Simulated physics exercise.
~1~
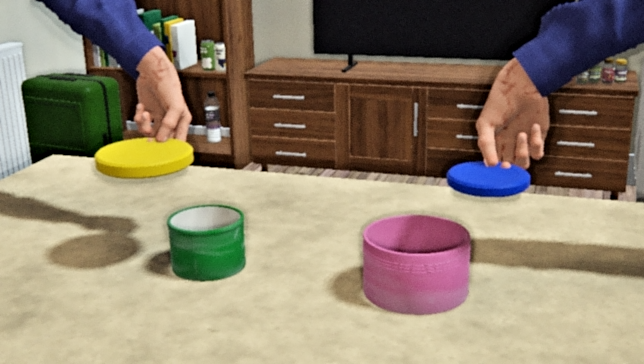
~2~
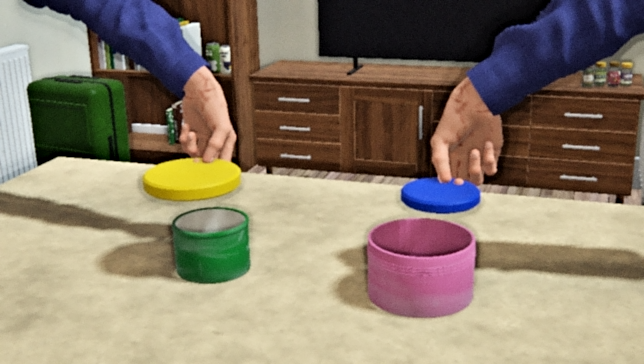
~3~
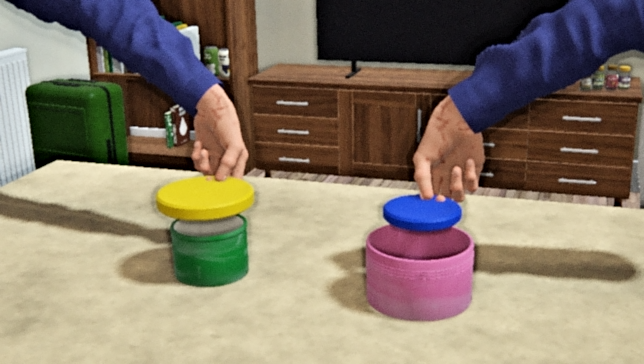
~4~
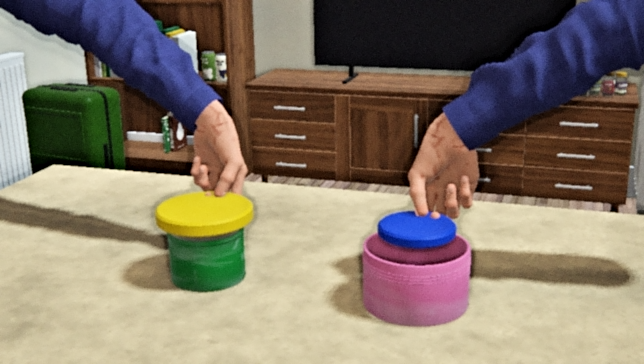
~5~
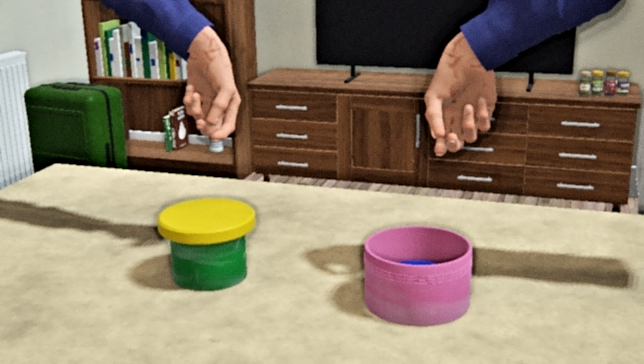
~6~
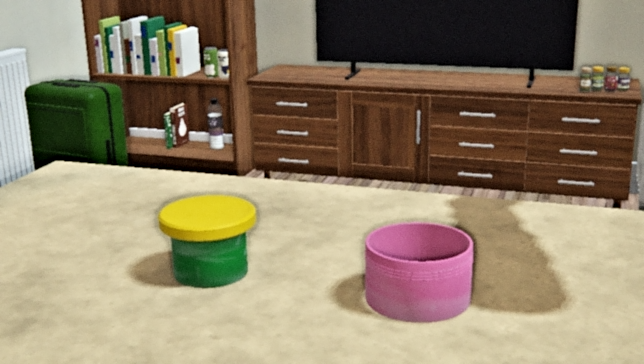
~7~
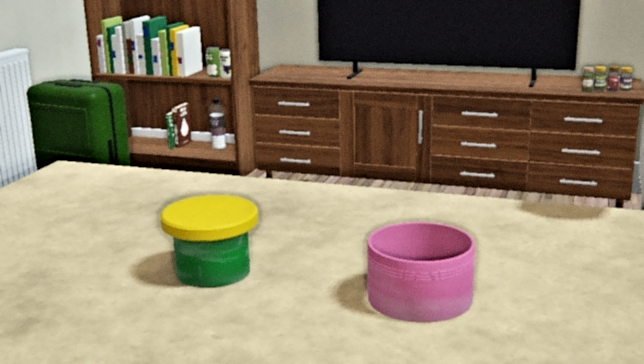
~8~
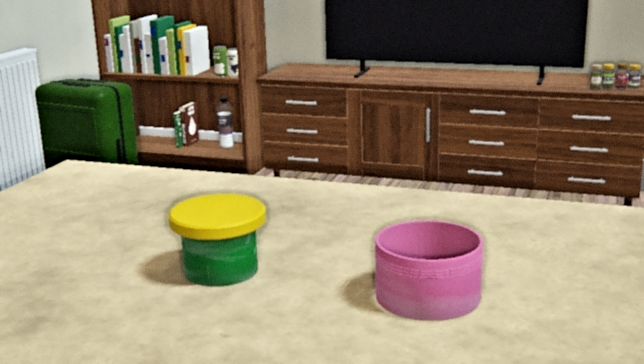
At the start, two hands in blue sleeves hold a yellow lid and a smaller blue disc above a table, near a green pot on the left and a wider pink cup on the right. The left hand carries the yellow lid rightward while the right hand moves the blue disc leftward. Both lower their pieces over the openings. As the fingers let go, the yellow lid rests on the green rim, but the blue disc drops inside the pink cup. The hands withdraw, leaving the green pot covered and the pink cup open, its disc out of sight.
